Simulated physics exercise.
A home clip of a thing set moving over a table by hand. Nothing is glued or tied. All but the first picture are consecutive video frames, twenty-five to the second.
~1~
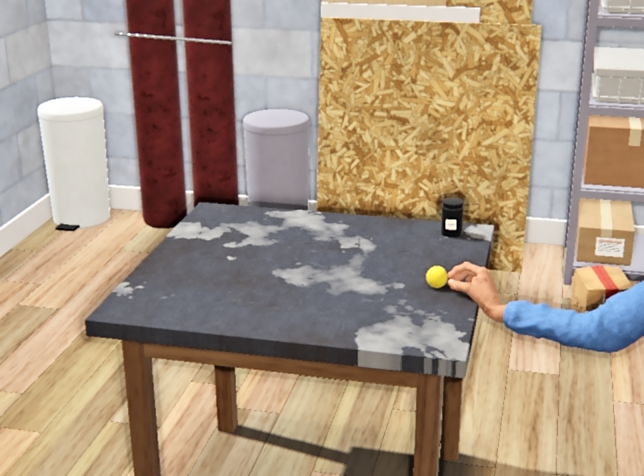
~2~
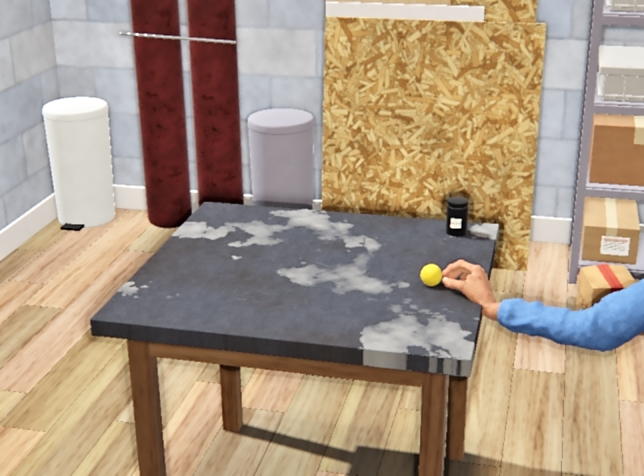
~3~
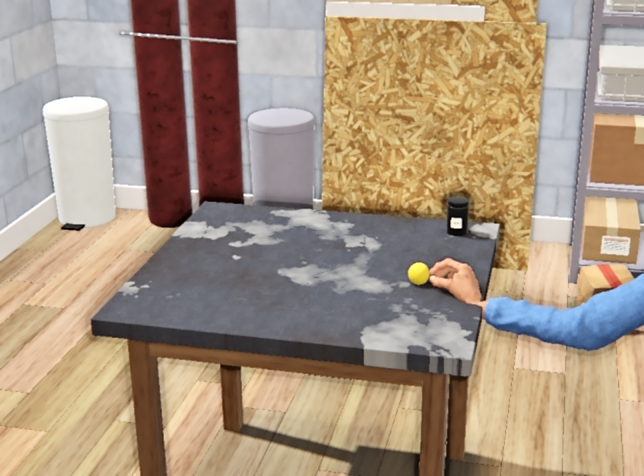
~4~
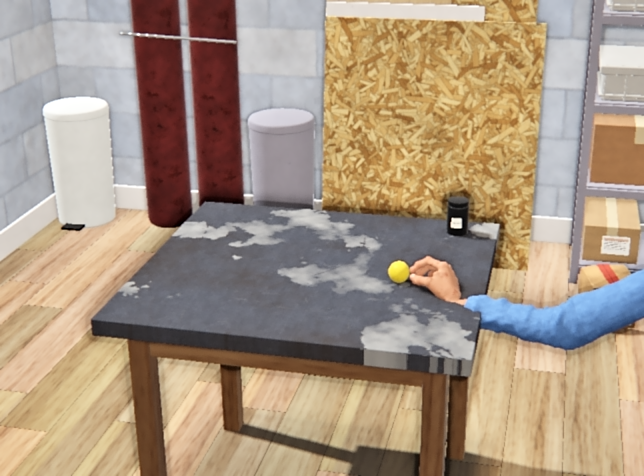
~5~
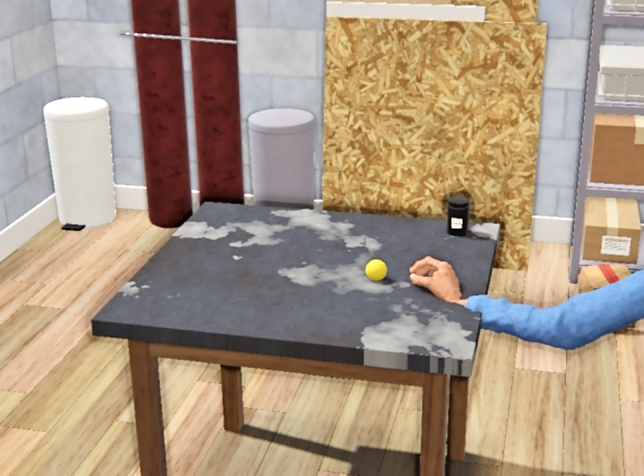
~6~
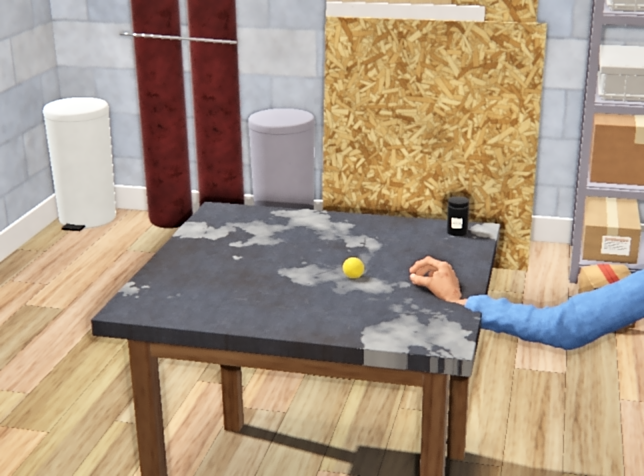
A hand in a blue sleeve pushed a small yellow lemon leftward across a dark, patchy tabletop, then let it go and stayed still while the lemon kept moving left.
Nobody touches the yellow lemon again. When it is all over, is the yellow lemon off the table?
The yellow lemon falls off the table.
Then, 0.30 s past the last view, yellow lemon displaced well along near (195, 254).
Then, 0.60 s past the last view, yellow lemon now off the table.
Finally, off the table, yellow lemon.
